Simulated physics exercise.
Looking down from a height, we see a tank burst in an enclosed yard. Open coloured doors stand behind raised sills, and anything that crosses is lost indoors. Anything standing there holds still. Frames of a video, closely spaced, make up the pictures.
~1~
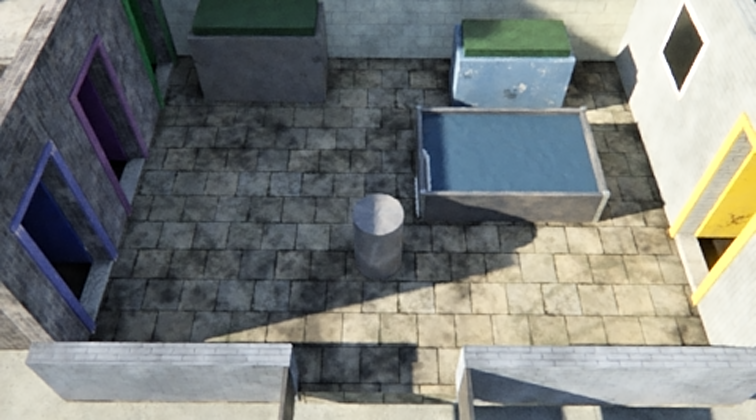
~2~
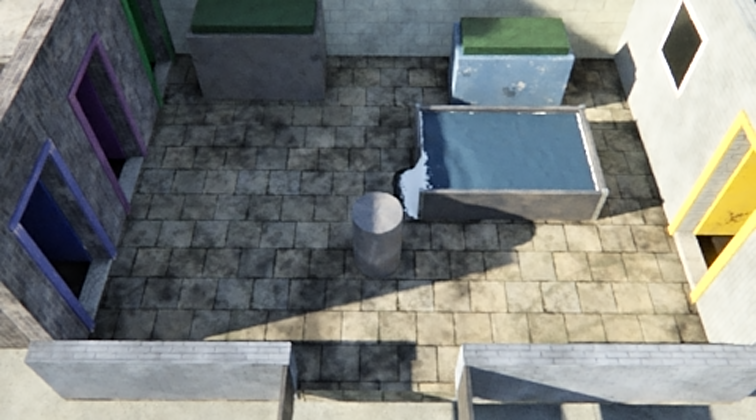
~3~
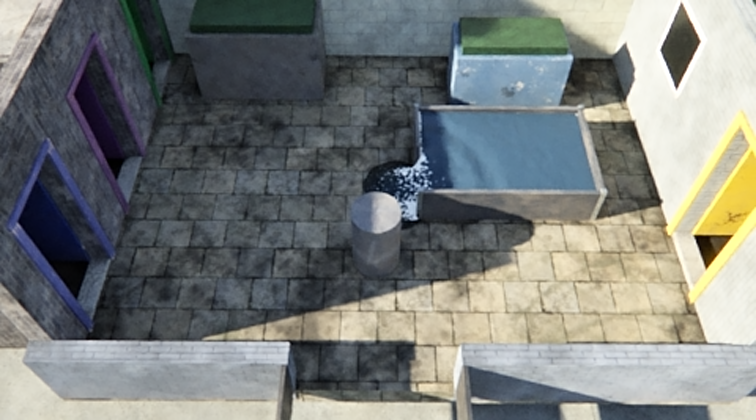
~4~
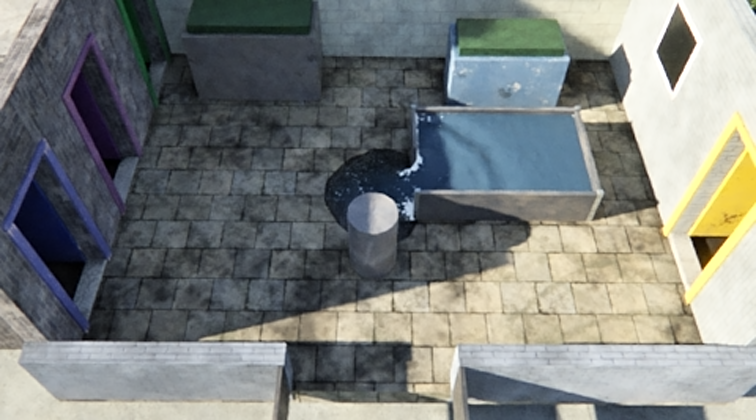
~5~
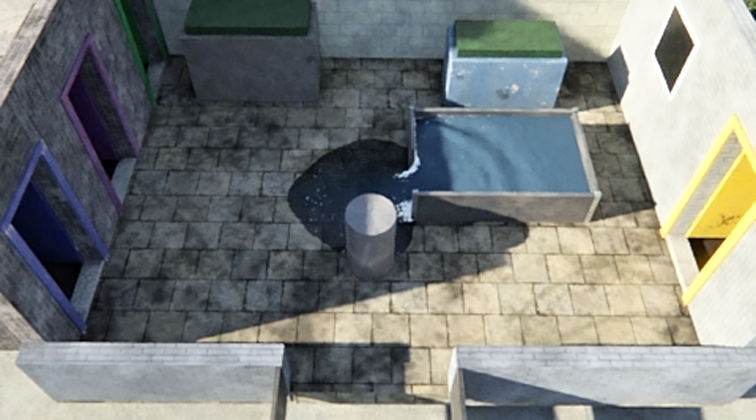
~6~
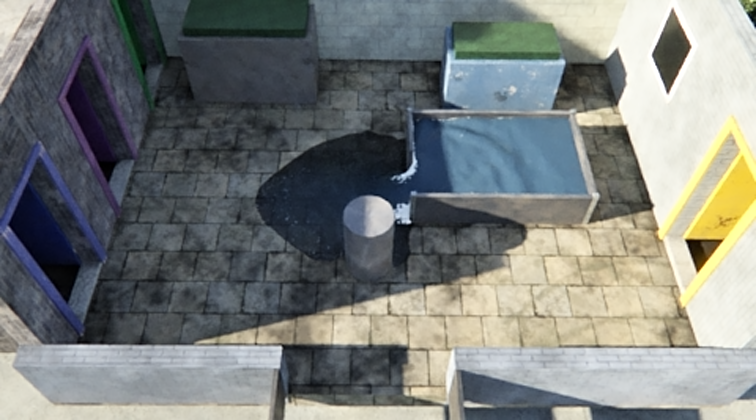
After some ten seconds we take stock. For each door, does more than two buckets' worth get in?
Door by door: The purple door, yes; the blue door, yes; the yellow door, no; the green door, no.
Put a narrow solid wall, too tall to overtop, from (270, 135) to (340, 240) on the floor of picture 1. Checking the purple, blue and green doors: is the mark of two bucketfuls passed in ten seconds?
The purple door remains below, the blue door remains below and the green door remains below.
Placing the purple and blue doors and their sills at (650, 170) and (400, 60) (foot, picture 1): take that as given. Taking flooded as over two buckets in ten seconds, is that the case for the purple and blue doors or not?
Finding - purple door is safe, blue door is safe.
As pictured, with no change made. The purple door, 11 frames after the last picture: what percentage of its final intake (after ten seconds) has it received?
Share by then: About 5 in a hundred.
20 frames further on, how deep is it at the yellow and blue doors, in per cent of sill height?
Roughly 0 % and 220 %, respectively.
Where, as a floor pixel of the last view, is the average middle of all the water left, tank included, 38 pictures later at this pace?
Estimate: (333, 193).
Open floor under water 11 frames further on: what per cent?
My best guess is some 35 %.
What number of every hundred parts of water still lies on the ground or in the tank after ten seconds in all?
Roughly 88 per cent.
A moment on, water covers 20 % of the floor; the purple door not reached, the blue door not reached, the yellow door not reached, the green door not reached.
Next, water covers 35 % of the floor; the purple door under two buckets in, the blue door wet at the sill, nothing in, the yellow door not reached, the green door not reached.
Then, water covers 40 % of the floor; the purple door over two buckets in, the blue door over two buckets in, the yellow door not reached, the green door wet at the sill, nothing in.
Later, water covers 50 % of the floor; the purple door far over two buckets in, the blue door over two buckets in, the yellow door not reached, the green door wet at the sill, nothing in.
In the end, water covers 80 % of the floor; the purple door far over two buckets in, the blue door over two buckets in, the yellow door not reached, the green door wet at the sill, nothing in.
